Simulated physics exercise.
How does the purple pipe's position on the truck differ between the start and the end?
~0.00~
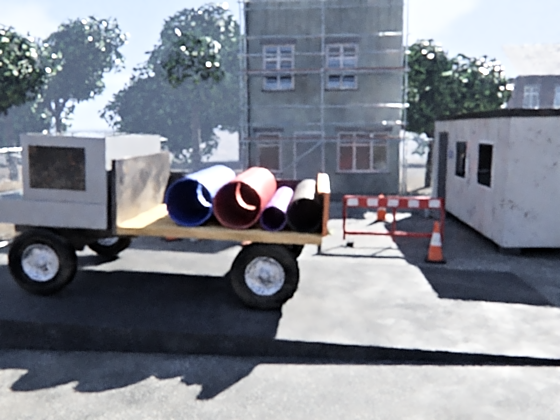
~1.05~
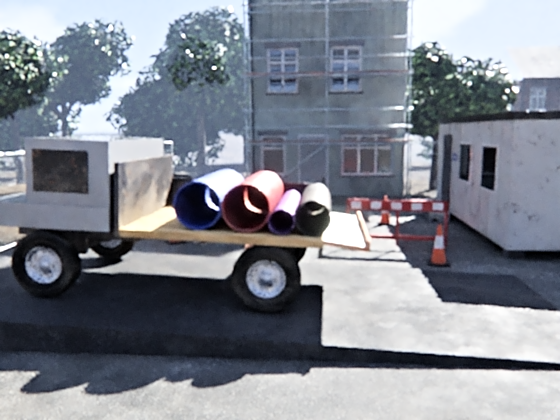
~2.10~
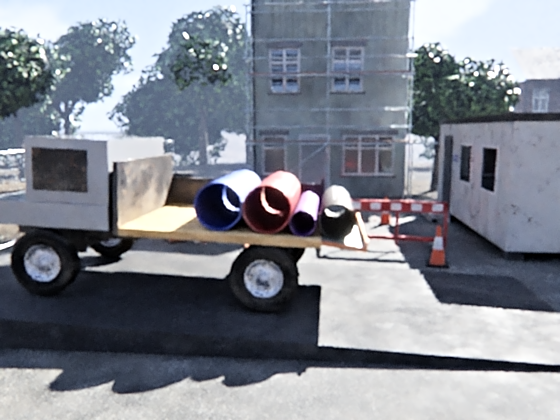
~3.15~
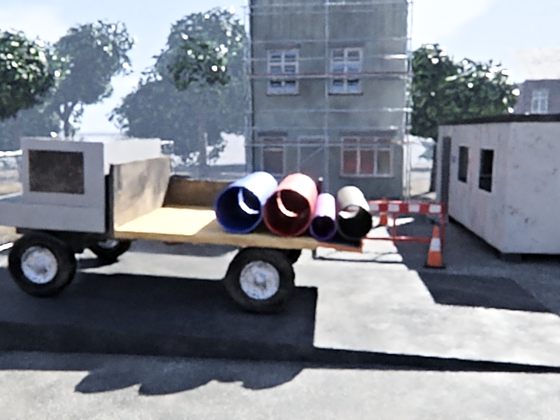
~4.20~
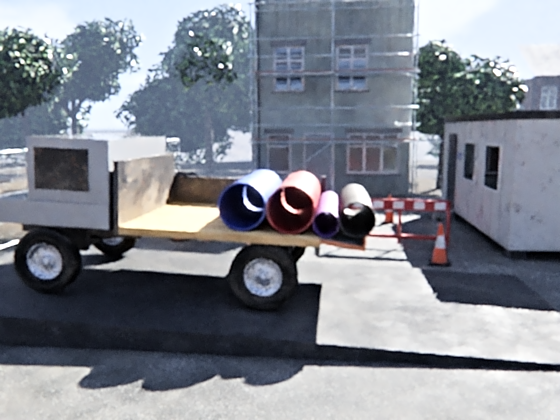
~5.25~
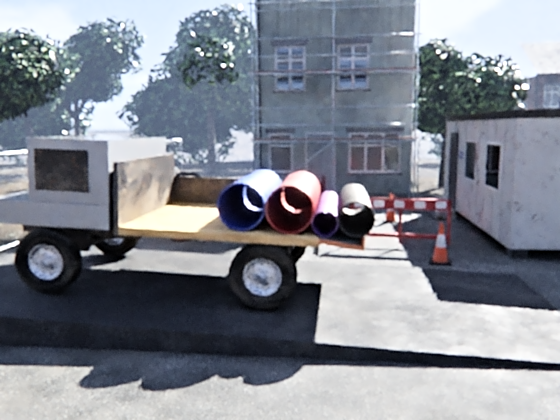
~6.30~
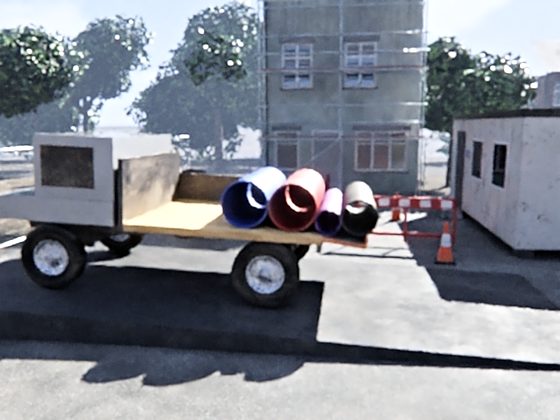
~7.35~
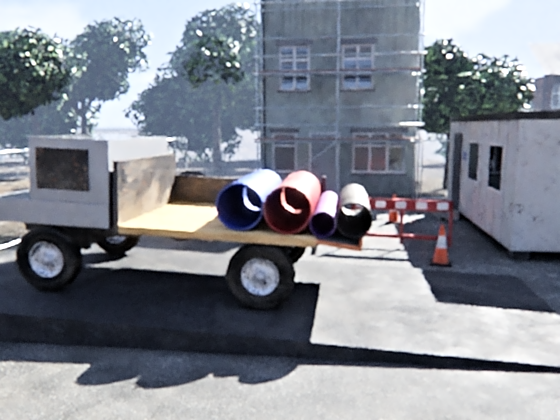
At the start the purple pipe lies on the bed, left of the raised tailgate. By the end it has rolled right and rests at the rear, on the lowered tailgate, still between the red pipe and the dark one.
